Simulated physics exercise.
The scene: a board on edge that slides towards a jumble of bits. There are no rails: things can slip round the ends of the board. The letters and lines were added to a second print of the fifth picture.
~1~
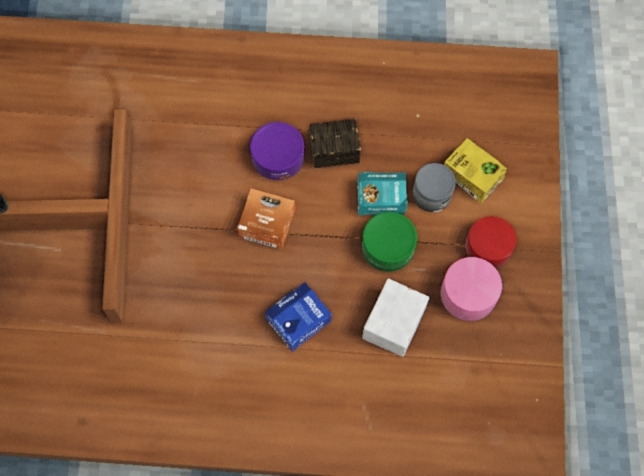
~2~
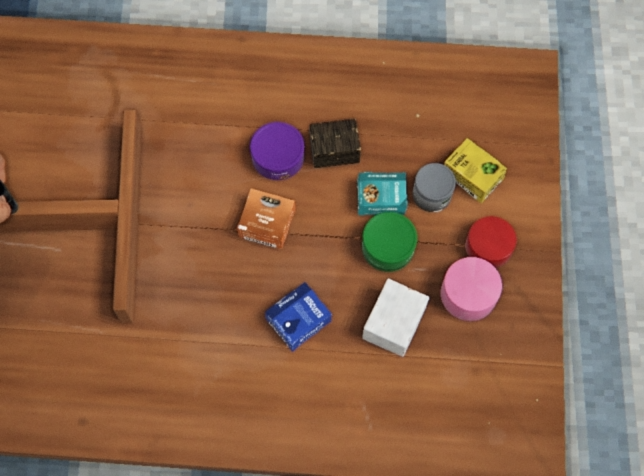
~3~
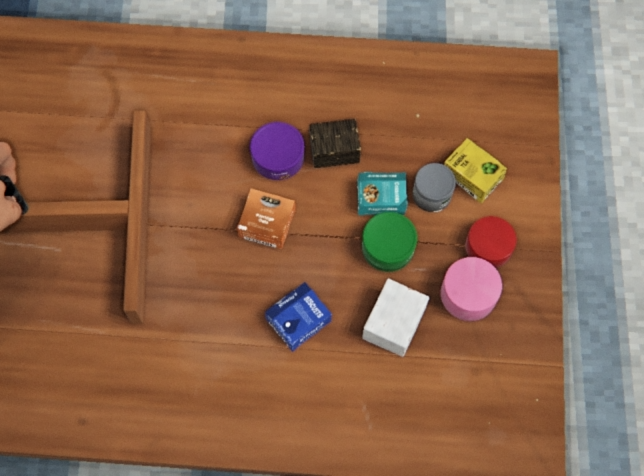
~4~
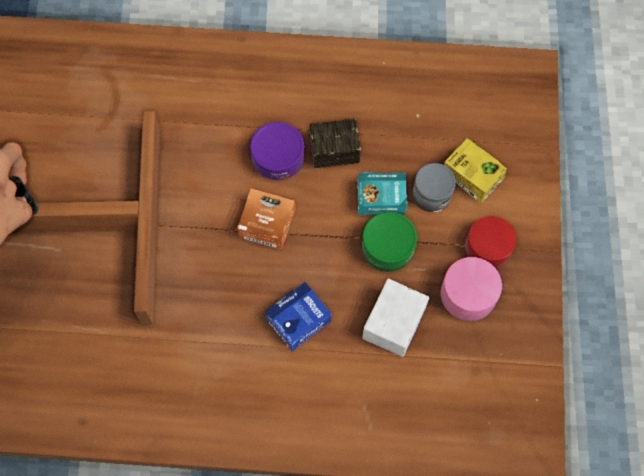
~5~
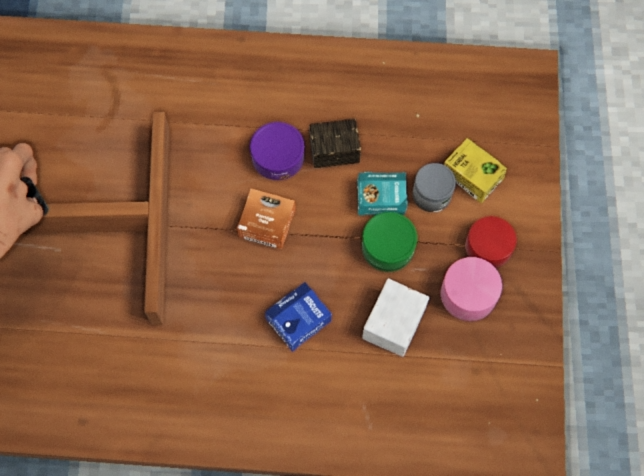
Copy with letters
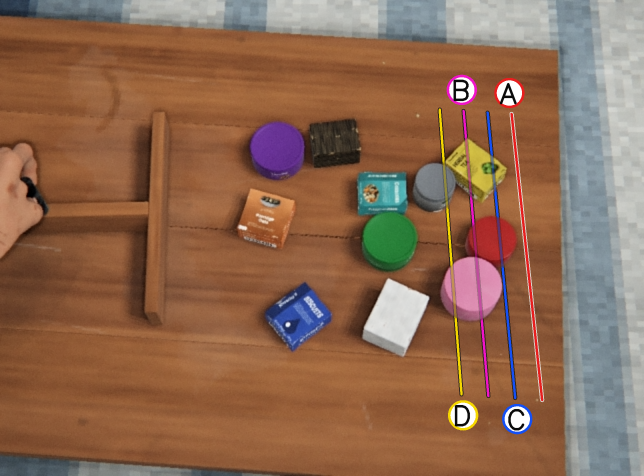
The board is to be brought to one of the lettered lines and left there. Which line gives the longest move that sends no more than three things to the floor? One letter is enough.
No farther than B.
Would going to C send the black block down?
No.
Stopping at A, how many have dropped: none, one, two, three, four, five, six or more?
Six or more.
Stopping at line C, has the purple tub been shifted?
By then, yes.
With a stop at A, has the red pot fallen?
Yes.
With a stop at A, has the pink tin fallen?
By then, yes.
On the marked copy, A at (526, 249); B at (475, 245); C at (501, 247); D at (450, 244).
Taking B. A third of the way, board (271, 215); black block (354, 142); blue packet (313, 317).
Two thirds of the way, board (386, 223); yellow packet (515, 147); red pot (514, 237).
When it is over, board (476, 229); red pot over the edge; pink tin (555, 280); one fallen.
As for the rest, A drops six; C drops five; D is within the limit but short.
